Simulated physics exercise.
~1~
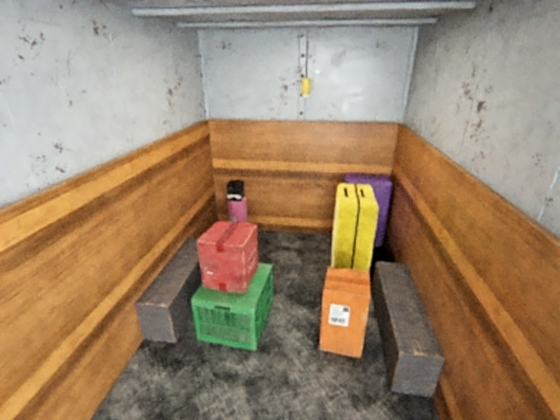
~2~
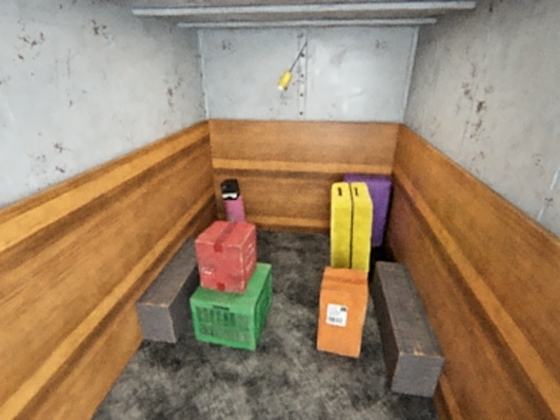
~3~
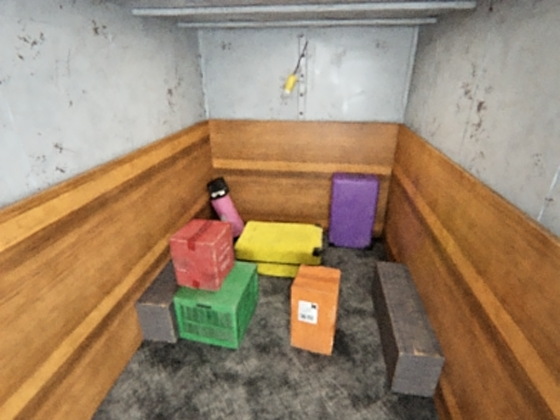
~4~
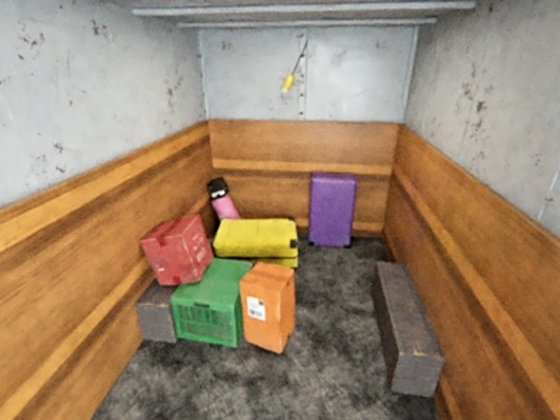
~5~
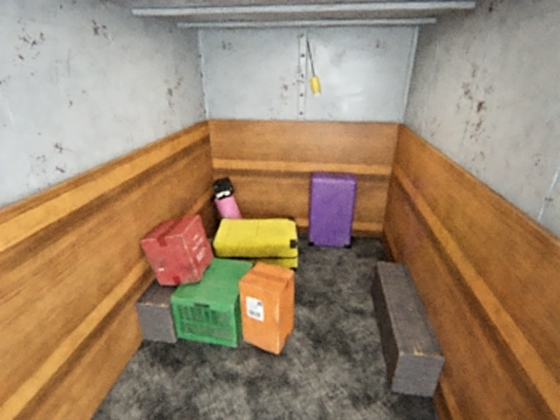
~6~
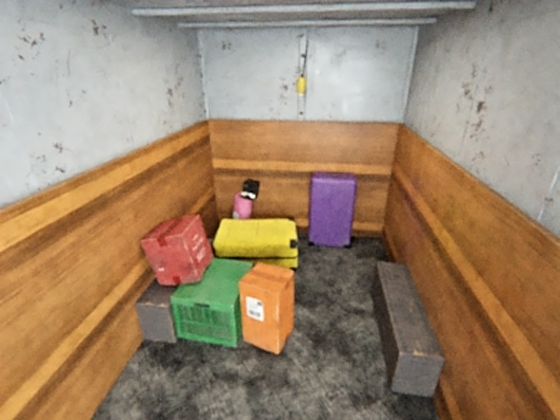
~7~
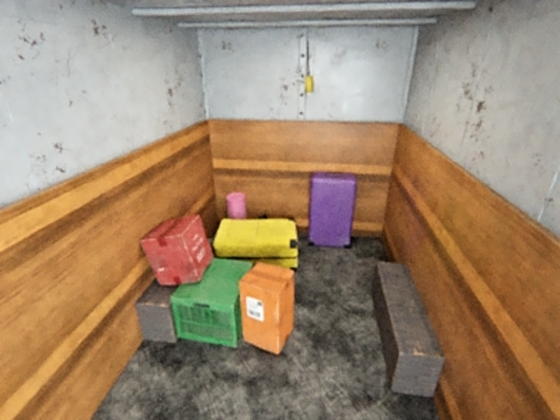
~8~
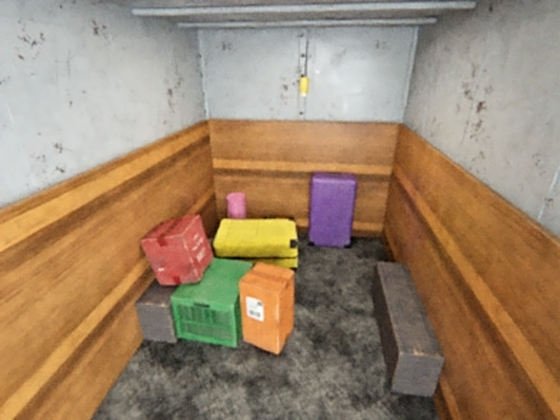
The tall yellow case toppled onto its side as the load in the van slid left, leaving the red box tilted beside the green crate, and then the small black box tumbled off the pink canister and dropped out of sight behind the yellow case.
